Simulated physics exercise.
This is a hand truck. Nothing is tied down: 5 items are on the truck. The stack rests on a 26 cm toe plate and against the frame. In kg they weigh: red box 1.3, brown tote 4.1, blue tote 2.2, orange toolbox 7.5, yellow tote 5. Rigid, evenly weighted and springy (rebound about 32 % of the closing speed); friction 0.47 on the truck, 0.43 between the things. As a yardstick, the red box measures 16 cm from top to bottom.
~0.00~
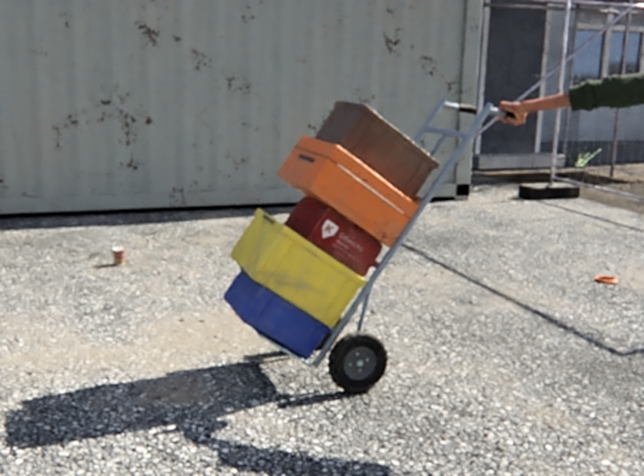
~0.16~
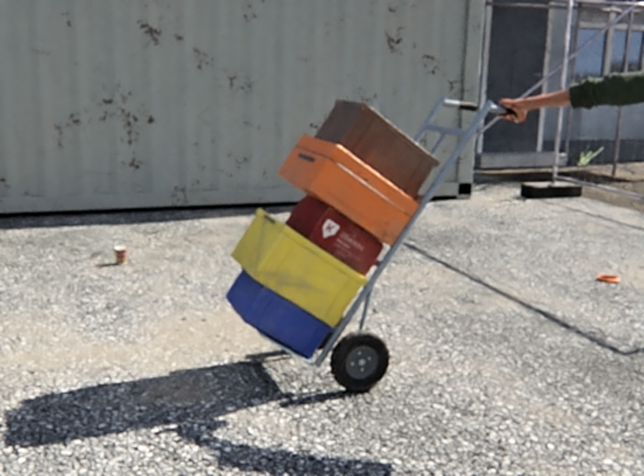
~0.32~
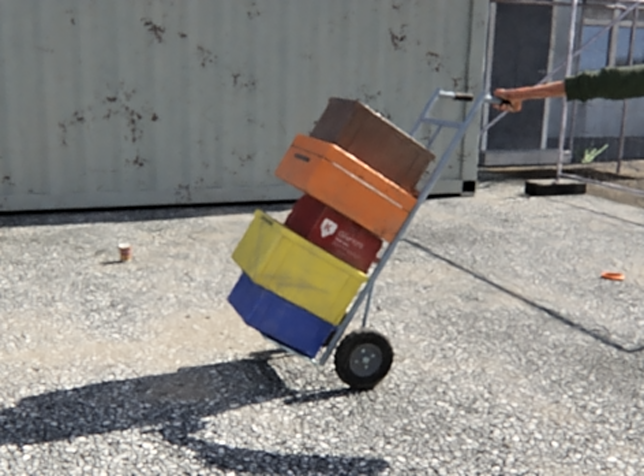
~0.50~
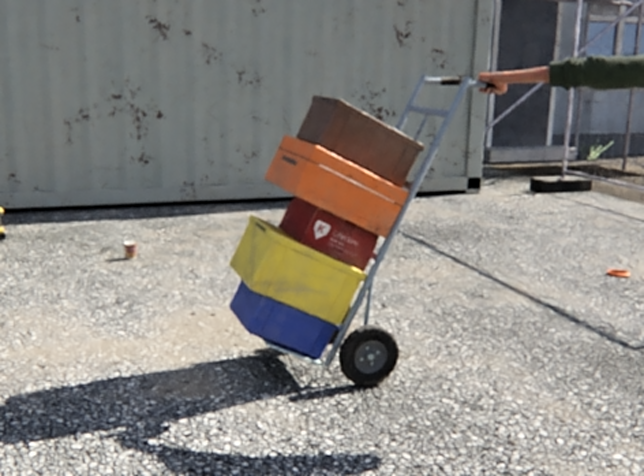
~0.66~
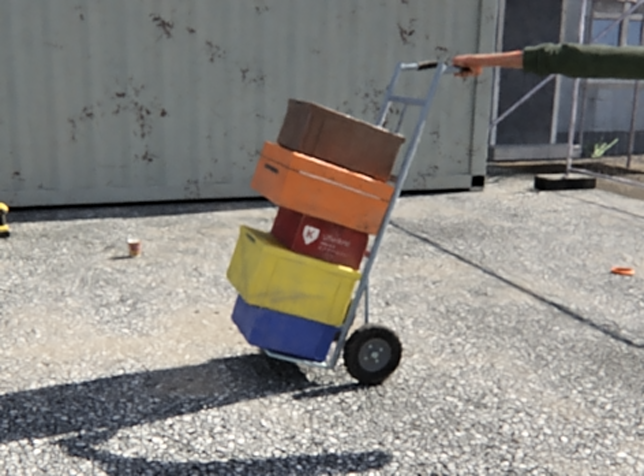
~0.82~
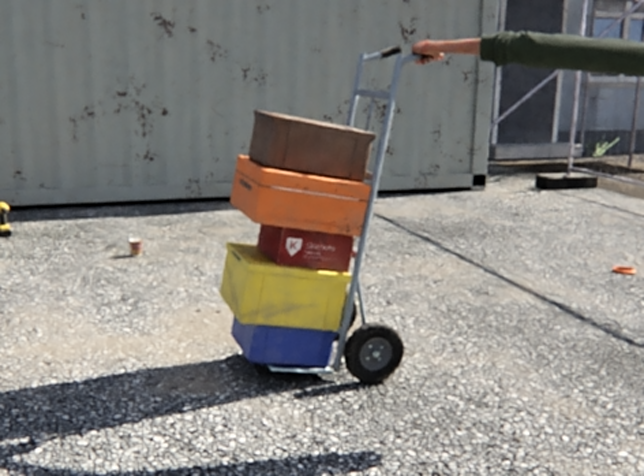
To begin with, a hand at the right holds a hand truck tilted back toward the right, loaded with a blue, yellow, red, orange and brown stack. After barely moving, the truck swings steadily more upright as the hand pushes its handle leftward, and the stack straightens with it.
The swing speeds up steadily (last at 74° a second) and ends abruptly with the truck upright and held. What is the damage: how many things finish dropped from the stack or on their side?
Tipped or gone: At least three.
After 1.32 s, truck upright; brown tote tipped 18° from how it sat near (209, 163); red box tipped 17° from how it sat near (252, 249); orange toolbox tipped 18° from how it sat.
After 1.72 s, truck upright; brown tote and orange toolbox now dropped from the stack; red box tipped 46° from how it sat near (189, 263); yellow tote tipped 46° from how it sat.
After 2.02 s, truck upright; red box and yellow tote now dropped from the stack; blue tote on its side.
After 2.32 s, truck upright; blue tote on its side; yellow tote on its side.
At rest (3.6 s), dropped from the stack, red box, brown tote, orange toolbox and yellow tote; tipped over on the truck, blue tote. Seen from the same camera at the end, red box near (105, 350).
